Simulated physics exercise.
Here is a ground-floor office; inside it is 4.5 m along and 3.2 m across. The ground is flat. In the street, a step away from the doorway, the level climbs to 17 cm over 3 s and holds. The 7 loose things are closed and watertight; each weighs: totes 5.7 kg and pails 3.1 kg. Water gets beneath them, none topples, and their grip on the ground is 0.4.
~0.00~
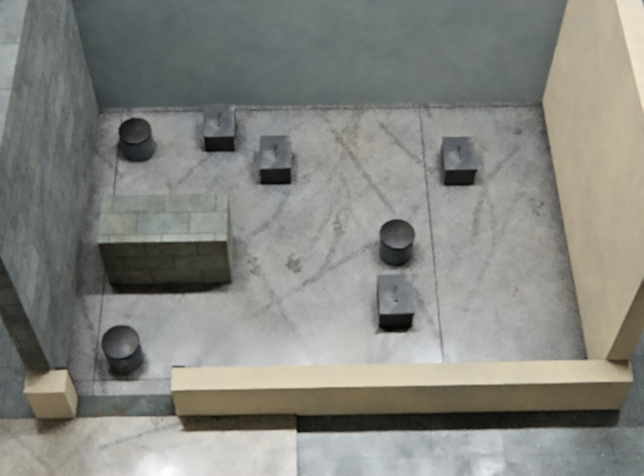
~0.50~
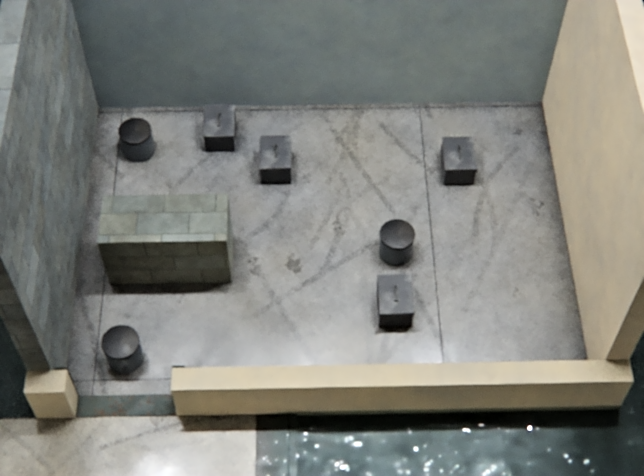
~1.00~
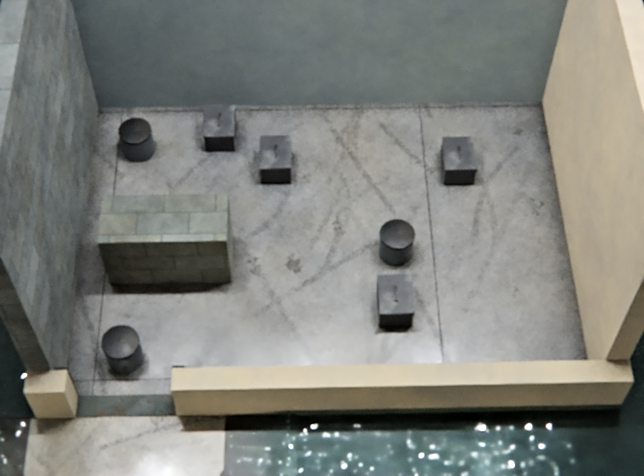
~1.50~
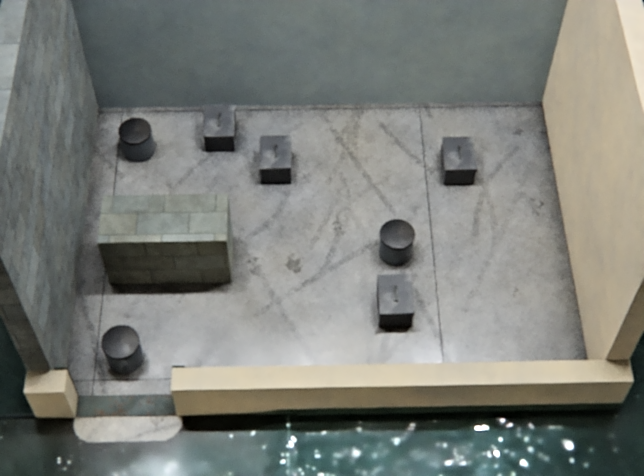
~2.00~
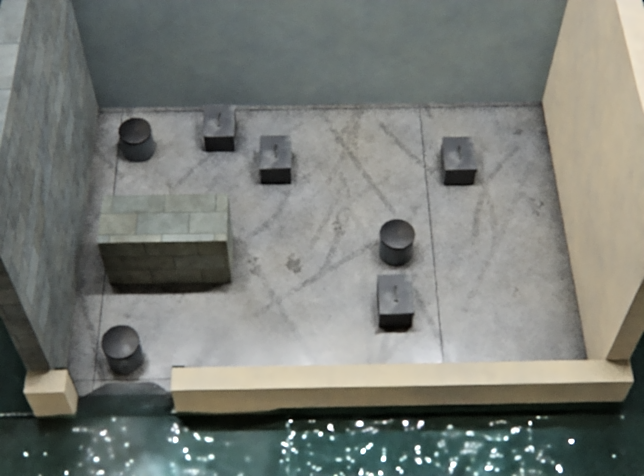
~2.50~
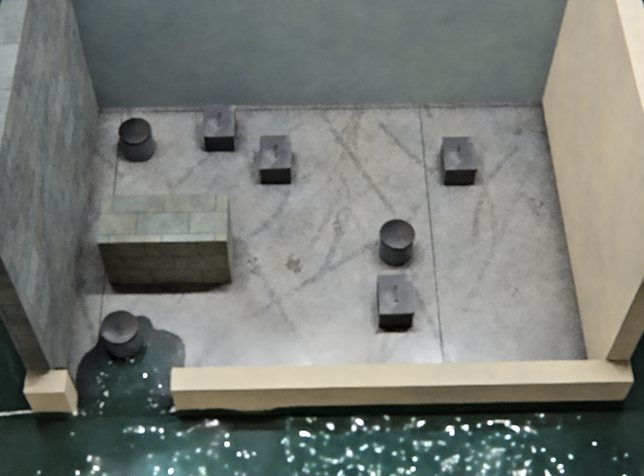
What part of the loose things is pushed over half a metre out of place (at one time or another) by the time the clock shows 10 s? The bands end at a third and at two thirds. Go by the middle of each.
That comes to between one and two thirds.
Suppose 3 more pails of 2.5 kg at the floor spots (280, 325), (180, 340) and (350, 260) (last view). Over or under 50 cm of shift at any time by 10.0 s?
In that order: More, past it, past it.
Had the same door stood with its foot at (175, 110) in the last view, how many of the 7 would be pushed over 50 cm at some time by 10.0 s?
Then 3.
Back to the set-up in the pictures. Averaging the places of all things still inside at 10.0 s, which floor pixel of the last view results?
At about (323, 204).
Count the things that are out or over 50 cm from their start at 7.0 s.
By then 2.
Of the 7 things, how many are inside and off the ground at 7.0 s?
1 of them.
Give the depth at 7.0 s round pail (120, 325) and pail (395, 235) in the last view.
Roughly 9 and 3 cm.
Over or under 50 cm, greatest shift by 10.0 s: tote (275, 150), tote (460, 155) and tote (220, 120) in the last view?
In that order: Less, under, less.
After 3.5 s 1 of 7 are over 50 cm from their spots; 0 afloat.
After 4.5 s 1 of 7 are over 50 cm from their spots; 1 afloat.
After 7.0 s 2 of 7 are over 50 cm from their spots; 1 afloat.
After 10.0 s 4 of 7 are over 50 cm from their spots, and 4 have been at some point; 3 afloat.
